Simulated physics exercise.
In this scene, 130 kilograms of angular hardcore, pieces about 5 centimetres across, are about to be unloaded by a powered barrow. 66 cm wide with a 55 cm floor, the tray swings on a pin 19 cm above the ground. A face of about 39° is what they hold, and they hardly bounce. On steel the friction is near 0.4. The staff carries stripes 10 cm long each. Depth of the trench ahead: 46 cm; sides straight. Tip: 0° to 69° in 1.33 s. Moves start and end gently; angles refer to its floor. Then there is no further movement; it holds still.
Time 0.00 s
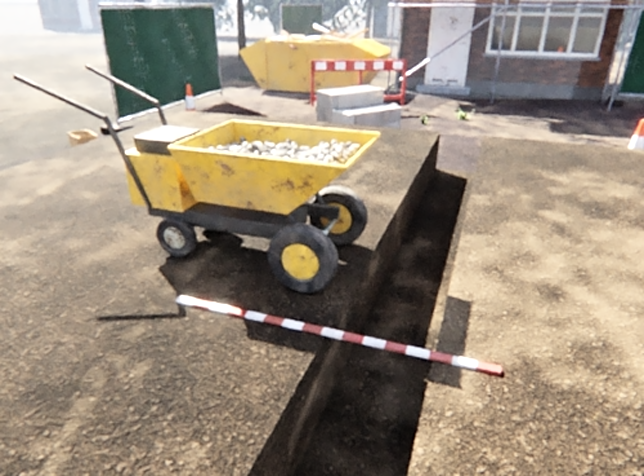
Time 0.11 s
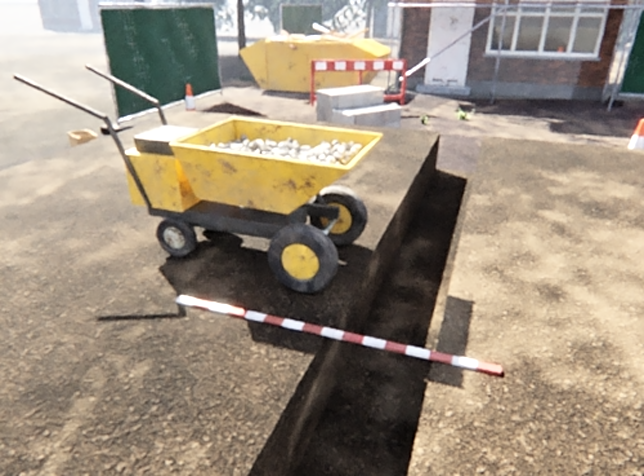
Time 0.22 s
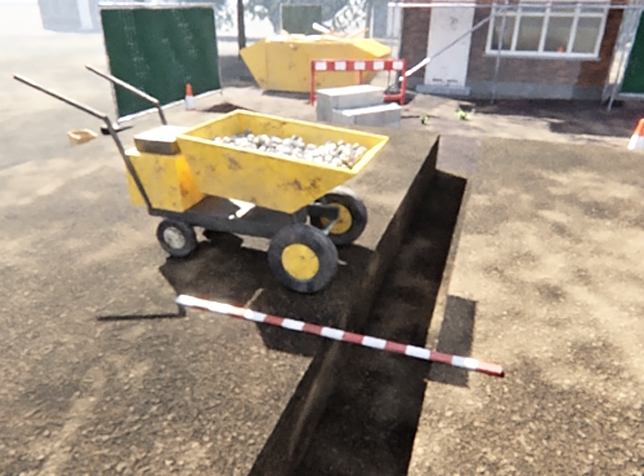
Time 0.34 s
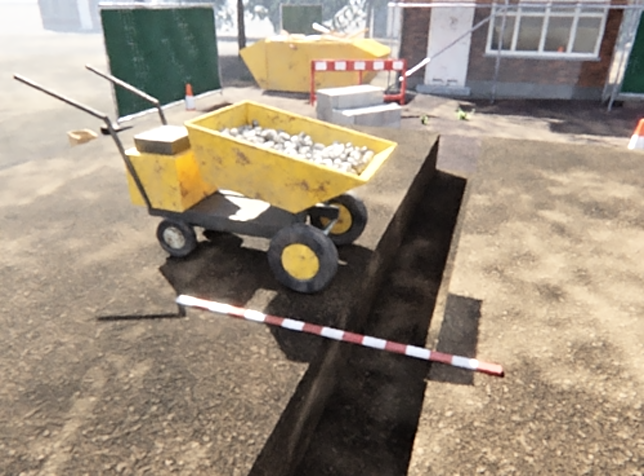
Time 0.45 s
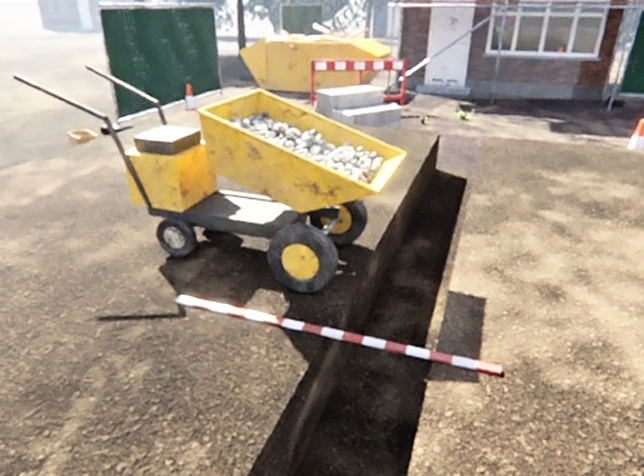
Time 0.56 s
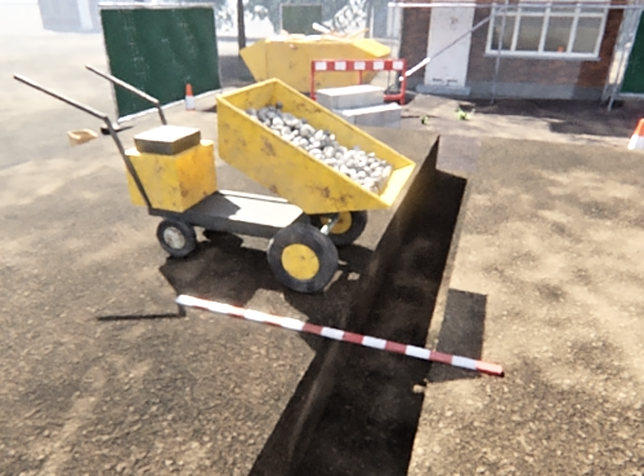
On a sunlit building site, a yellow powered barrow stood still beside a trench while its tray of pale stones slowly tilted forward to the right, its back end rising clear of the base.
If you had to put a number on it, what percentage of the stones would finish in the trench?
I'd put it at about 62 percent.
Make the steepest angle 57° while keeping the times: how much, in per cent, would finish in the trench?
I'd expect around 40 in a hundred.
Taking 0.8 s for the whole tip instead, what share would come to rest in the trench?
Trench share: Approx. 50%.
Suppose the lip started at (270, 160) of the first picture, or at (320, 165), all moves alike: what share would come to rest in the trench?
Close to 100 percent in the first case, 95 percent in the second.
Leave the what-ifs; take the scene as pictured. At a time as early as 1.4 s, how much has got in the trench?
Some 20 per cent.
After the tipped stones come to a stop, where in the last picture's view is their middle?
Roughly at pixel (433, 336).
After 1.0 s the floor is at 58°; 100 % in the tray; the foremost stones are at (416, 234).
After 1.4 s the floor is at 69°; 65 % in the tray, 21 % in the trench, 14 % past the trench; the foremost stones are at (485, 287).
After 1.8 s the floor is at 69°; 22 % in the tray, 39 % in the trench, 40 % past the trench; the foremost stones are at (575, 323).
After 3.7 s the floor is at 69°; 0 % in the tray, 62 % in the trench, 38 % past the trench; the foremost stones are at (616, 331).
